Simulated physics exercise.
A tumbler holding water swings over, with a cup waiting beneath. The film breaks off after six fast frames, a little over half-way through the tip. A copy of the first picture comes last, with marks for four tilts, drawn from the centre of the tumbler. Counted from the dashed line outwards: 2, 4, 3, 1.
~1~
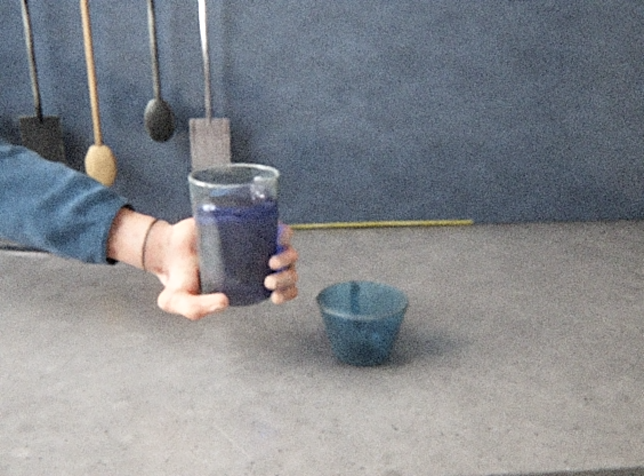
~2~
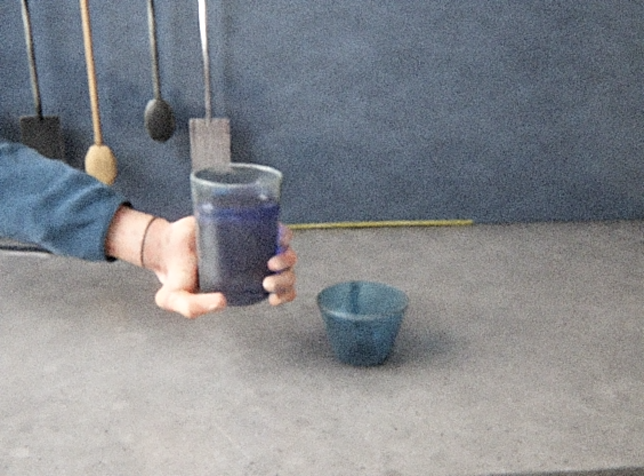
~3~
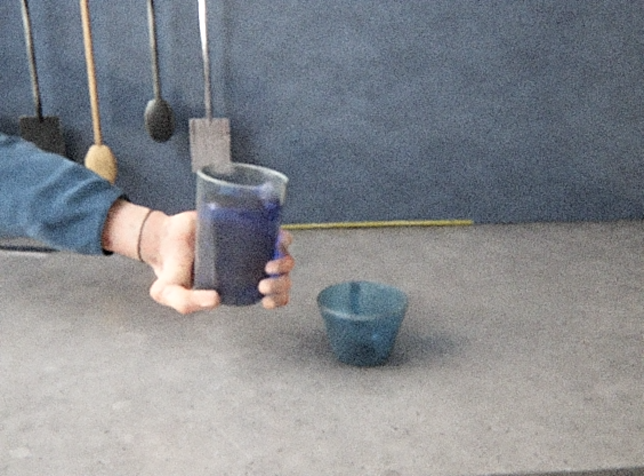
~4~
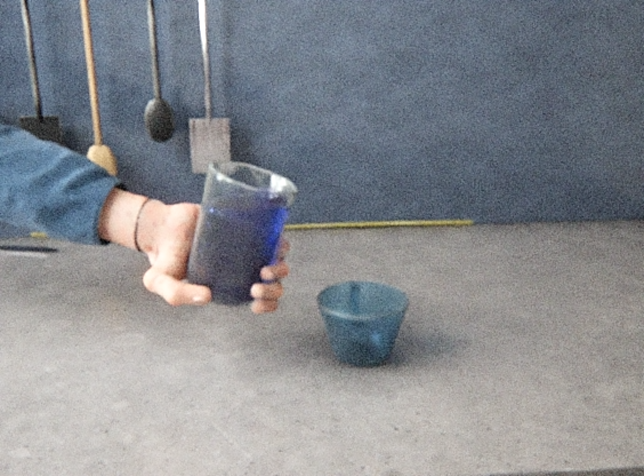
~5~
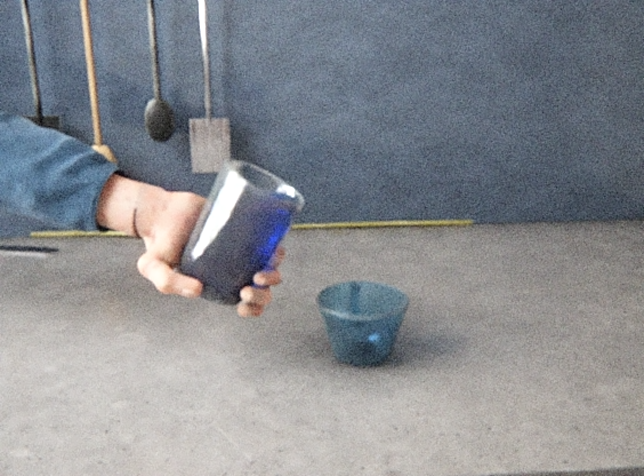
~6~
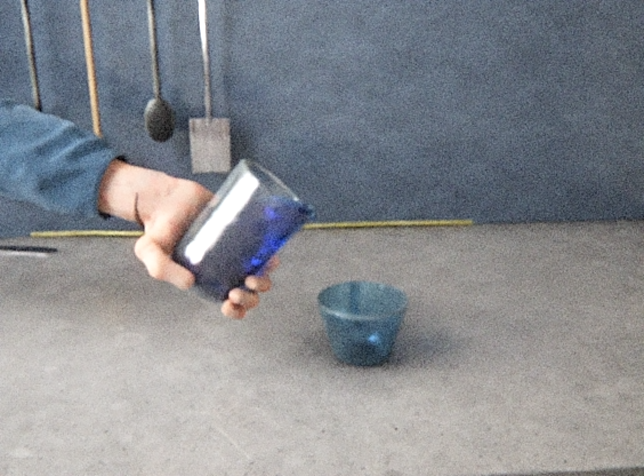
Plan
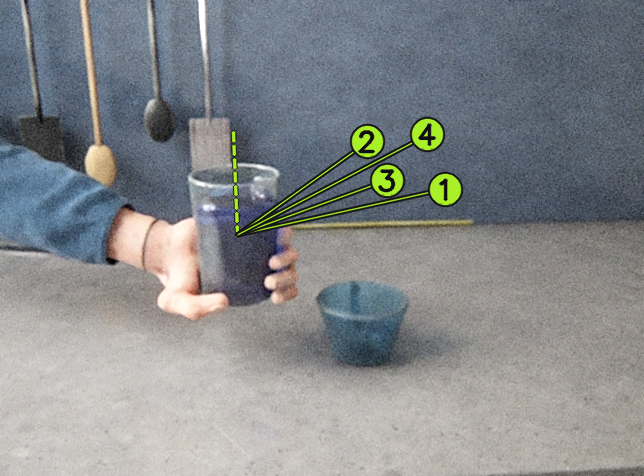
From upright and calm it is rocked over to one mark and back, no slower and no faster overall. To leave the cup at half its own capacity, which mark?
4.
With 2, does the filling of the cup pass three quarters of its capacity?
No.
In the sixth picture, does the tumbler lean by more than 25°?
Yes.
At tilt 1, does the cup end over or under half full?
Over.
On the marked copy, 1 at (428, 192); 2 at (353, 151); 3 at (371, 186); 4 at (412, 142).
With 1, the cup ends with about 93 % of what it can hold; 6 % of the water is spilt.
With 2, the cup ends with about 32 % of what it can hold.
With 3, the cup ends with about 72 % of what it can hold.
With 4, the cup ends with about 50 % of what it can hold.
